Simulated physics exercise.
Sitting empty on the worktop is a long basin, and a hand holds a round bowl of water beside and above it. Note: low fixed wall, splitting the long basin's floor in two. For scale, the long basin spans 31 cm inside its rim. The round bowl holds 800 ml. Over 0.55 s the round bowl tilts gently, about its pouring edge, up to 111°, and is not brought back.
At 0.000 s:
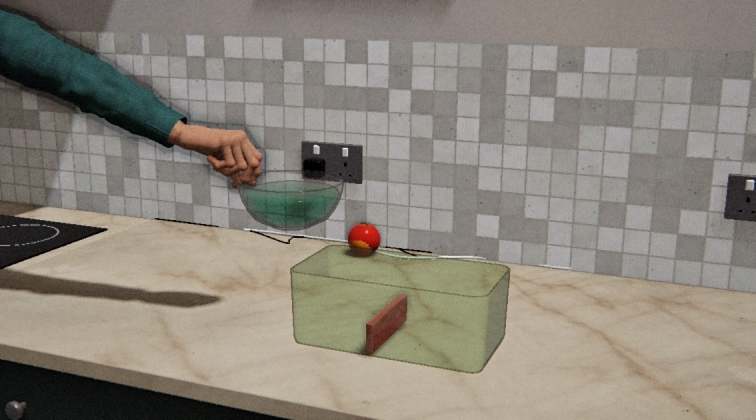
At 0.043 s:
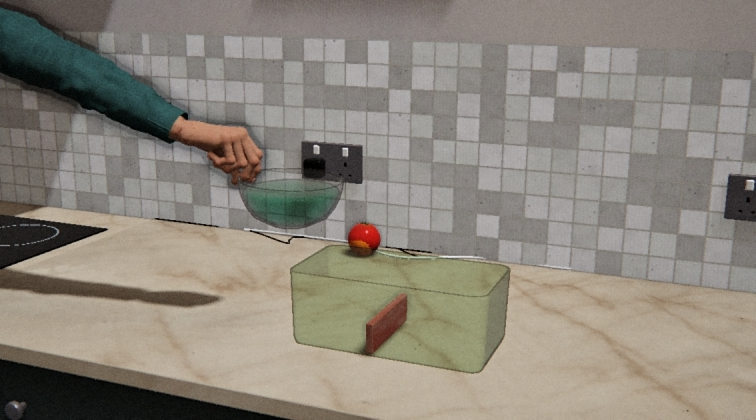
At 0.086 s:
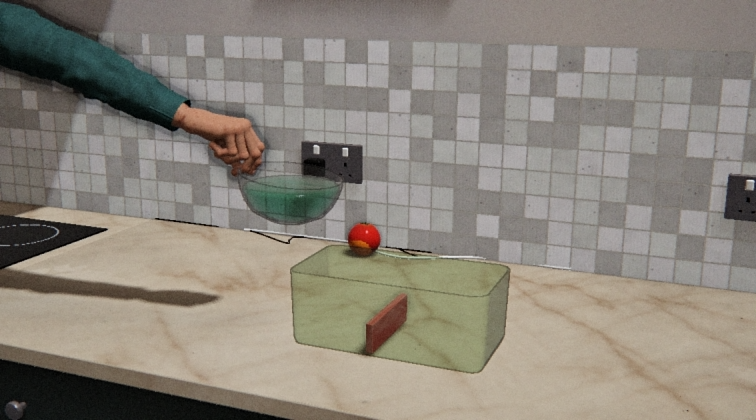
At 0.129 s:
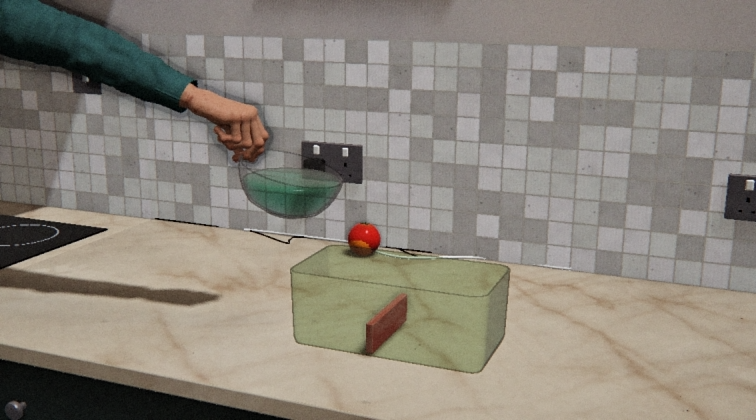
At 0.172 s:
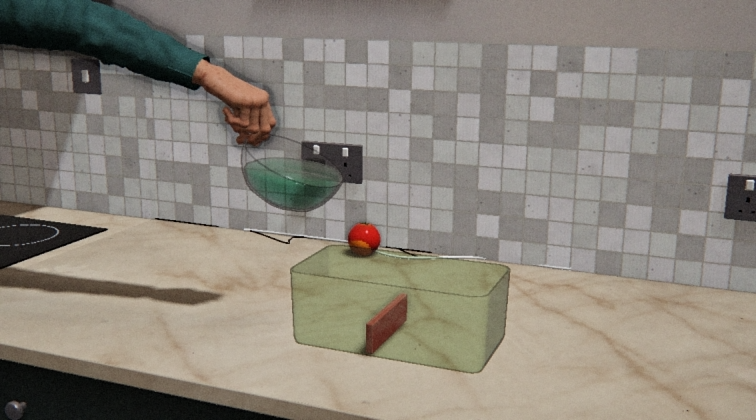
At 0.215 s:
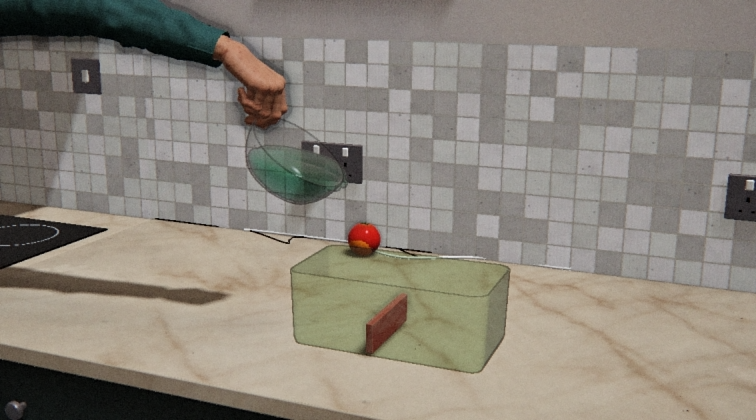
A hand gradually tilts a clear round bowl of water beside an empty long basin.
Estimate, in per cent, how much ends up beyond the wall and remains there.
Roughly 66 % ends up beyond the wall.
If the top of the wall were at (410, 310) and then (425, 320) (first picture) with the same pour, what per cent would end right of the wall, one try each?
50 % and 20 %.
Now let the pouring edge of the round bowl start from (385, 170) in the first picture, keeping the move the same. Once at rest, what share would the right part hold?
Then I'd expect something near 65 per cent.
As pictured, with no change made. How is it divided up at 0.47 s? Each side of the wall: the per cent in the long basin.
I'd say about 5 left and about 8 right.
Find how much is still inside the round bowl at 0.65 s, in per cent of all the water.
0 %.
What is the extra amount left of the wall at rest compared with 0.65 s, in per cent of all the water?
Near 20 percent, more or less.
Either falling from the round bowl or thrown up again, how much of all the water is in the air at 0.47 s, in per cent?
Around 70 in a hundred.
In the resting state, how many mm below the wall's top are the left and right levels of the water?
Left side: Around 38 mm. Right side: Around 28 mm.
After 0.47 s the tilt is 105° and 18 per cent is still to pour, 5 is left of the wall and 8 right of it.
After 0.65 s the tilt is 111° and 0 per cent is still to pour, 6 is left of the wall and 91 right of it.
After 0.84 s the tilt is 111° and 0 per cent is still to pour, 14 is left of the wall and 56 right of it.
After 1.05 s the tilt is 111° and 0 per cent is still to pour, 25 is left of the wall and 66 right of it.
In the end 25 per cent lies left of the wall, 66 right of it and 9 outside.
